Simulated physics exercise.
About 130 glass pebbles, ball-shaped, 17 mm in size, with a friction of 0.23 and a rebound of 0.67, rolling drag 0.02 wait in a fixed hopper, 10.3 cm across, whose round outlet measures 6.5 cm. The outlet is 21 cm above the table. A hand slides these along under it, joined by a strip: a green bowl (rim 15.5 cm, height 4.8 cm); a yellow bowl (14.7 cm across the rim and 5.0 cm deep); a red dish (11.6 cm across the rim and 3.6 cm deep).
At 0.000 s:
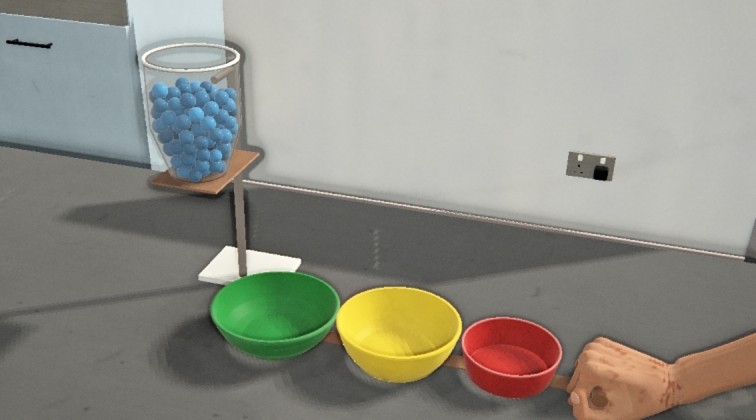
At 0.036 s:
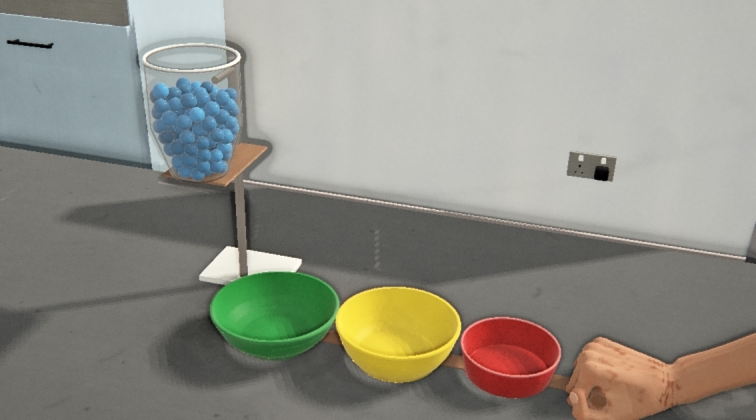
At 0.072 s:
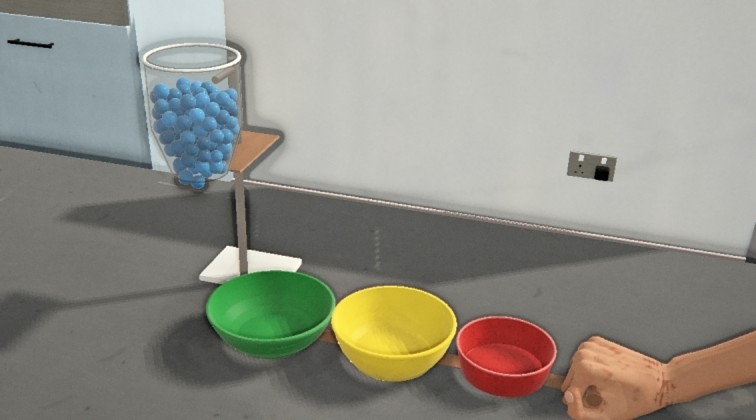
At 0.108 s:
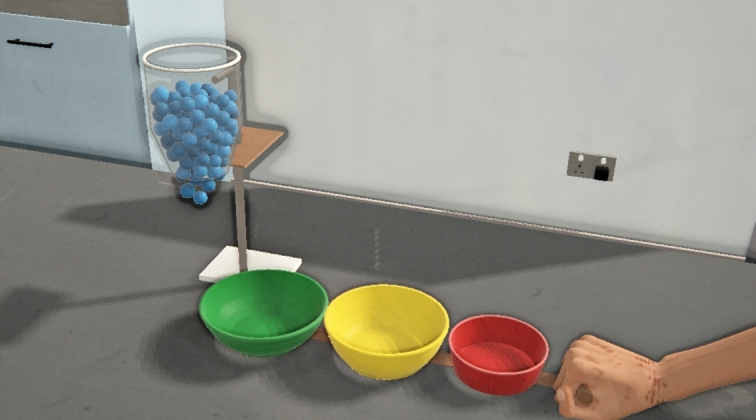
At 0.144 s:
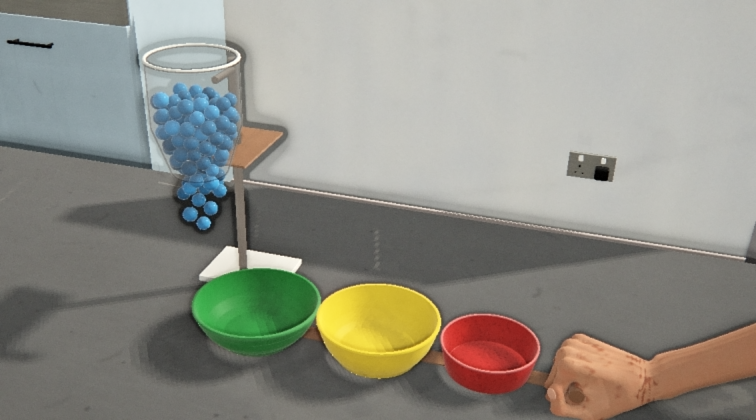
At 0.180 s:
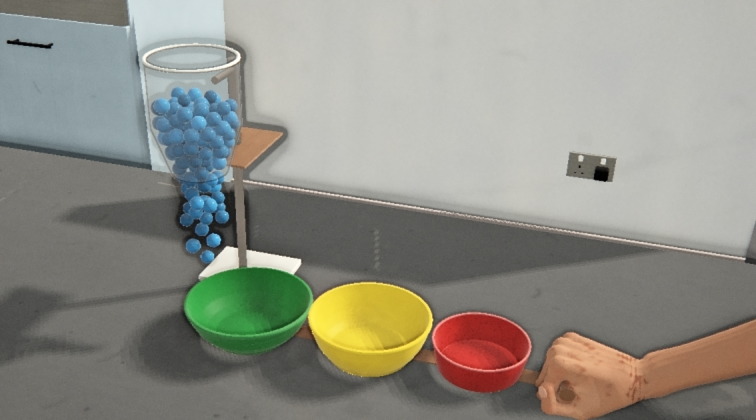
On a grey counter, blue balls drop from a clear container as a hand slides bowls left.
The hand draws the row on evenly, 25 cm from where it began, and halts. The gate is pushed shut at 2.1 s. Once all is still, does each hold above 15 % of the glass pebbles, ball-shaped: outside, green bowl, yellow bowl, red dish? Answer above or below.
Outside: Below, green bowl: Above, yellow bowl: Below, red dish: Below.
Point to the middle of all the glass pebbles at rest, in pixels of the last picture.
Near (103, 286).
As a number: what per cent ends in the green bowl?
About 90 per cent.
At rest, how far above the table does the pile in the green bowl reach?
About 6.0 cm.
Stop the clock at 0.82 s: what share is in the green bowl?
Near 90 per cent so far.
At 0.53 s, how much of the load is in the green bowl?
About 70 per cent by then.
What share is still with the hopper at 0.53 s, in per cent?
About 0 per cent.
After 0.53 s, green bowl 70 %, in the air 25 %; middle of all pieces on or above the table near (193, 276).
After 0.82 s, green bowl 90 %, yellow bowl 5 %, outside 5 %; middle of all pieces on or above the table near (135, 289).
After 1.08 s, green bowl 90 %, yellow bowl 5 %, outside 5 %; middle of all pieces on or above the table near (114, 286).
After 1.34 s, green bowl 90 %, yellow bowl 5 %, outside 5 %; middle of all pieces on or above the table near (113, 285).
At rest (2.7 s), red dish 0 %, hopper 0 %, green bowl 90 %, yellow bowl 5 %, outside 5 %.
